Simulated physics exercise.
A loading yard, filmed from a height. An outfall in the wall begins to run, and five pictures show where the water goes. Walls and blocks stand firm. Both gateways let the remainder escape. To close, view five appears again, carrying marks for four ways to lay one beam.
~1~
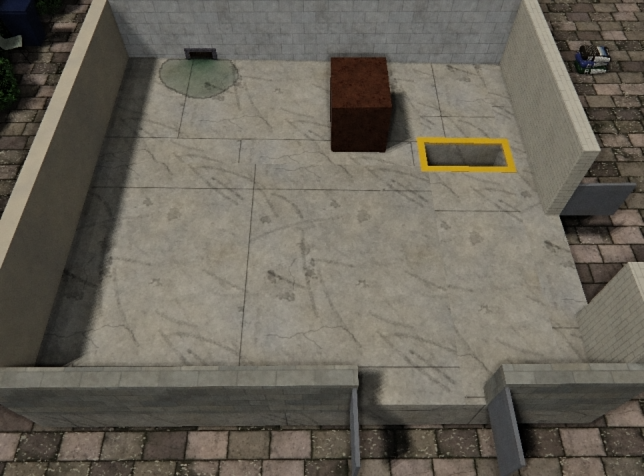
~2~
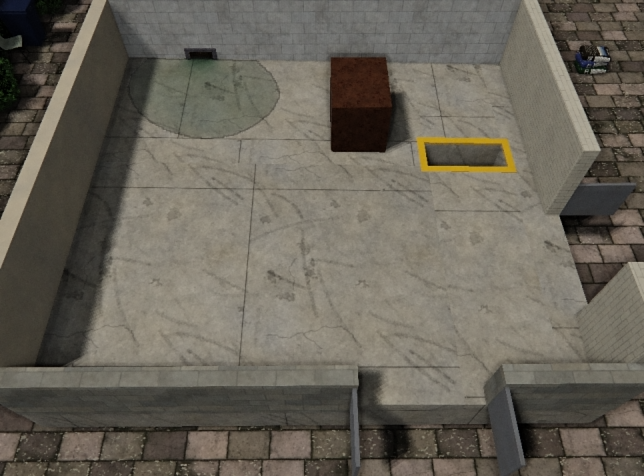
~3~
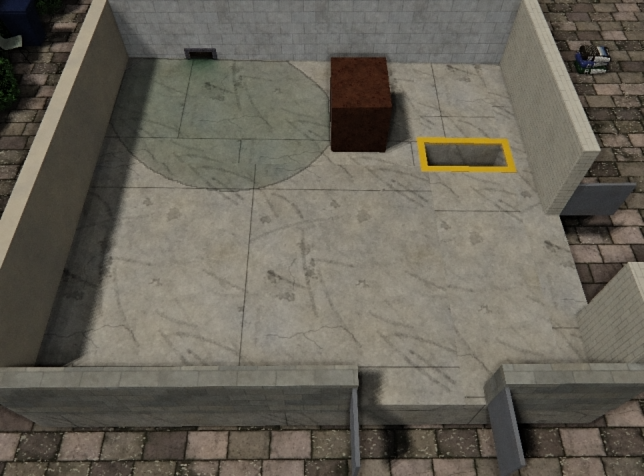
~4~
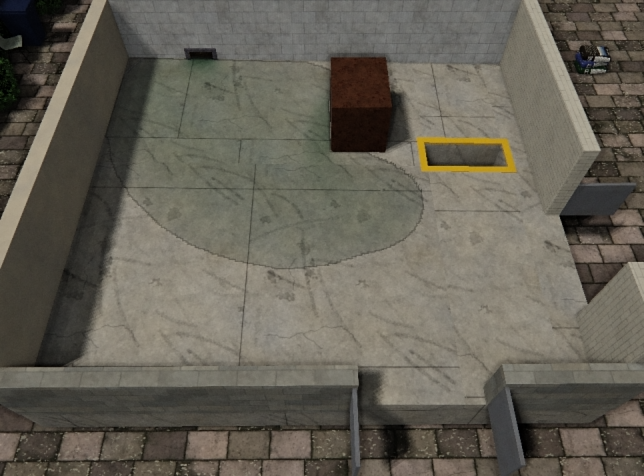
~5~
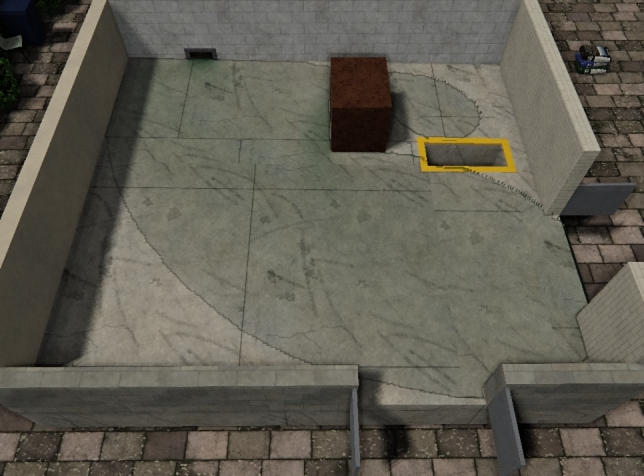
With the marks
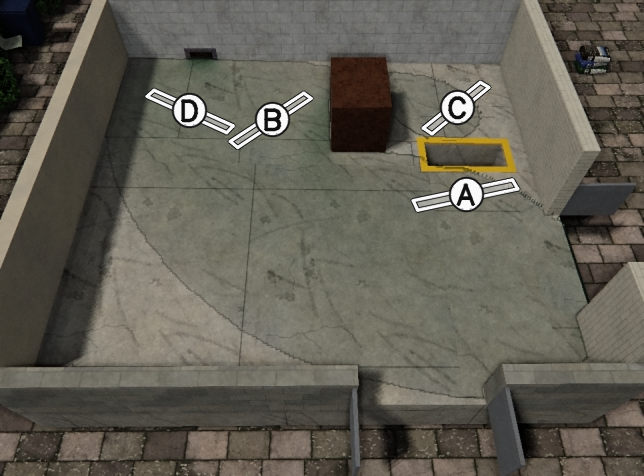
In a walled loading yard seen from above, greenish water spreads from a small outlet in the back wall, passing around a rusty brown block and covering most of the paved floor, while the yellow-edged gully remains dry.
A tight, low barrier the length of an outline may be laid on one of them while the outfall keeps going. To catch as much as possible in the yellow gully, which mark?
Take B.
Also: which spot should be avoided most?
C.
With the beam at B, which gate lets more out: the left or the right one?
More leaves on the right.
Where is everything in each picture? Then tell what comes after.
Outfall at (201, 54); yellow gully at (465, 155); open gate at (559, 262); open gate at (419, 387); water covers 3 % of the ground and shows as far out as (197, 93); yellow gully still dry.
Water covers 10 % of the ground and shows as far out as (196, 135); yellow gully still dry.
Water covers 22 % of the ground and shows as far out as (294, 170); yellow gully still dry.
Water covers 38 % of the ground and shows as far out as (410, 224); yellow gully still dry.
Water covers 68 % of the ground and shows as far out as (588, 303); yellow gully still dry.
On the marked copy, A from (415, 205) to (515, 184); B from (234, 144) to (307, 95); C from (427, 130) to (484, 84); D from (150, 93) to (229, 129).
For spot A, about 13 % of the stream runs into the yellow gully, about 87 % out by the gates.
For spot B, about 20 % of the stream runs into the yellow gully, about 80 % out by the gates.
For spot C, about 5 % of the stream runs into the yellow gully, about 95 % out by the gates.
For spot D, about 14 % of the stream runs into the yellow gully, about 86 % out by the gates.
